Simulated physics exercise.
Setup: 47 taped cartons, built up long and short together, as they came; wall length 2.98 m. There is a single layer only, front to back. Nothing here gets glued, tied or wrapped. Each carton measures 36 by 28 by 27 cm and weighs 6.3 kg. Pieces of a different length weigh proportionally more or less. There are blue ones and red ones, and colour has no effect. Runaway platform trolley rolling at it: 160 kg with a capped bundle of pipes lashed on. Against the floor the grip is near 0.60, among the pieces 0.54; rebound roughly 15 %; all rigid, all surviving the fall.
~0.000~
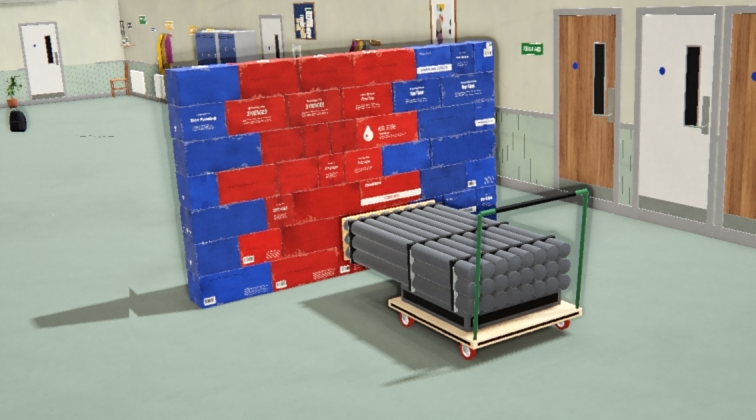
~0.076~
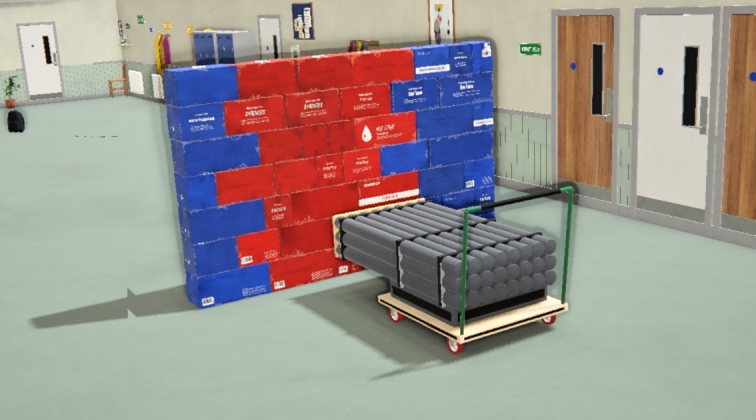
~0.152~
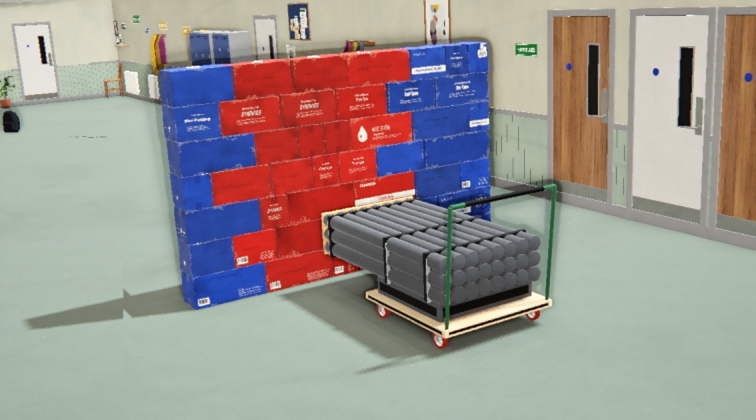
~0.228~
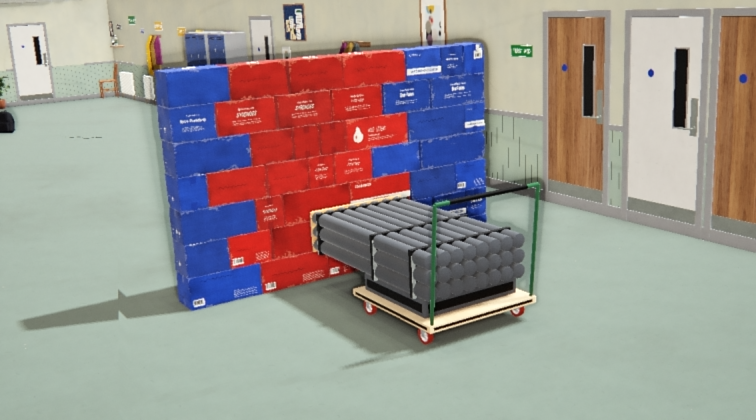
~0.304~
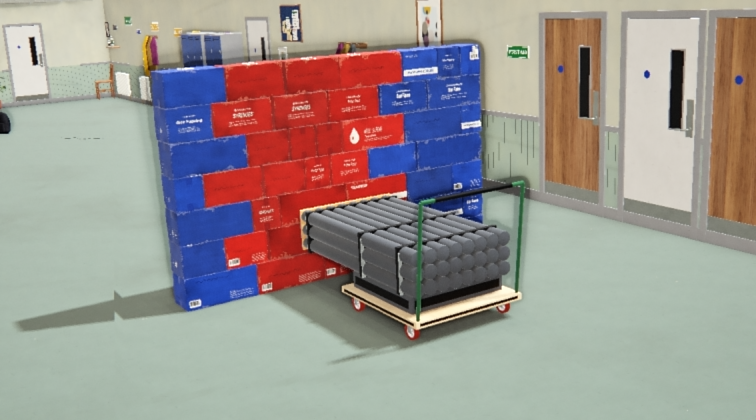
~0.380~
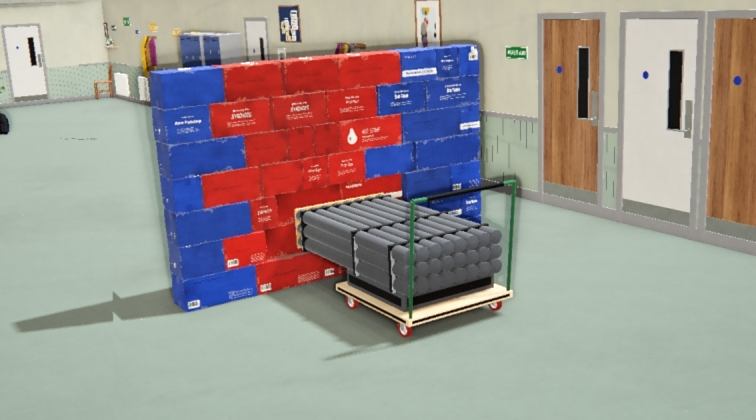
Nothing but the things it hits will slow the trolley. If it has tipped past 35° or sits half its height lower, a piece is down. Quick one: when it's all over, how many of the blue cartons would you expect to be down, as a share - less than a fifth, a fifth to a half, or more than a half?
I'd say less than a fifth.
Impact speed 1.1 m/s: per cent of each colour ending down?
You'd end up with blue at 0 per cent down and red at 0 per cent.
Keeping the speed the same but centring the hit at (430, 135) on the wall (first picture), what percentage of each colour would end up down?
That hit would leave blue at 70 and red at 40 per cent down.
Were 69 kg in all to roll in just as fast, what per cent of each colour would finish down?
Down by colour: Blue 0, red 0 per cent.
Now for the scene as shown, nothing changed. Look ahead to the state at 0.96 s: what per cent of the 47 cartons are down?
0 per cent.
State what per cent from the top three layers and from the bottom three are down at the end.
0 % and 0 %.
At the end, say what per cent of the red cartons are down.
Share down, red: 0 percent.
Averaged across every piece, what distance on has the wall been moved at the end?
Mean shift: Roughly 5 cm.
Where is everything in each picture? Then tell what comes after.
In the first picture (each place is the centre of the face we see best; the camera pans a little), load (346, 233) 49 cm short of the wall; top blue carton (209, 86); top red carton (327, 73); all as stacked.
In the second picture, load (337, 230) 37 cm short of the wall; top blue carton (208, 86).
In the third picture, load (326, 227) 25 cm short of the wall; top blue carton (204, 86).
In the fourth picture, load (314, 225) 13 cm short of the wall; top blue carton (199, 87).
In the fifth picture, load (304, 224) 15 mm short of the wall; top blue carton (195, 88).
In the sixth picture, load (299, 222) 6 cm into the wall's line; top blue carton (194, 88); top red carton (312, 76); 9 have shifted.
By 0.48 s, load 11 cm past the wall's line, still rolling; none of the 23 blue cartons down (0 of 47 in all colours); top blue carton unmoved.
By 0.96 s, load 11 cm past the wall's line, stopped; none of the 23 blue cartons down (0 of 47 in all colours); top blue carton unmoved; top red carton moved 9 cm.
When it is over (1.8 s), load 11 cm past the wall's line, stopped; none of the 23 blue cartons down (0 of 47 in all colours); top blue carton unmoved; top red carton moved 7 cm. That is 0 per cent. In pixels of the last frame, middles, top blue carton near (186, 87), top red carton near (300, 75).
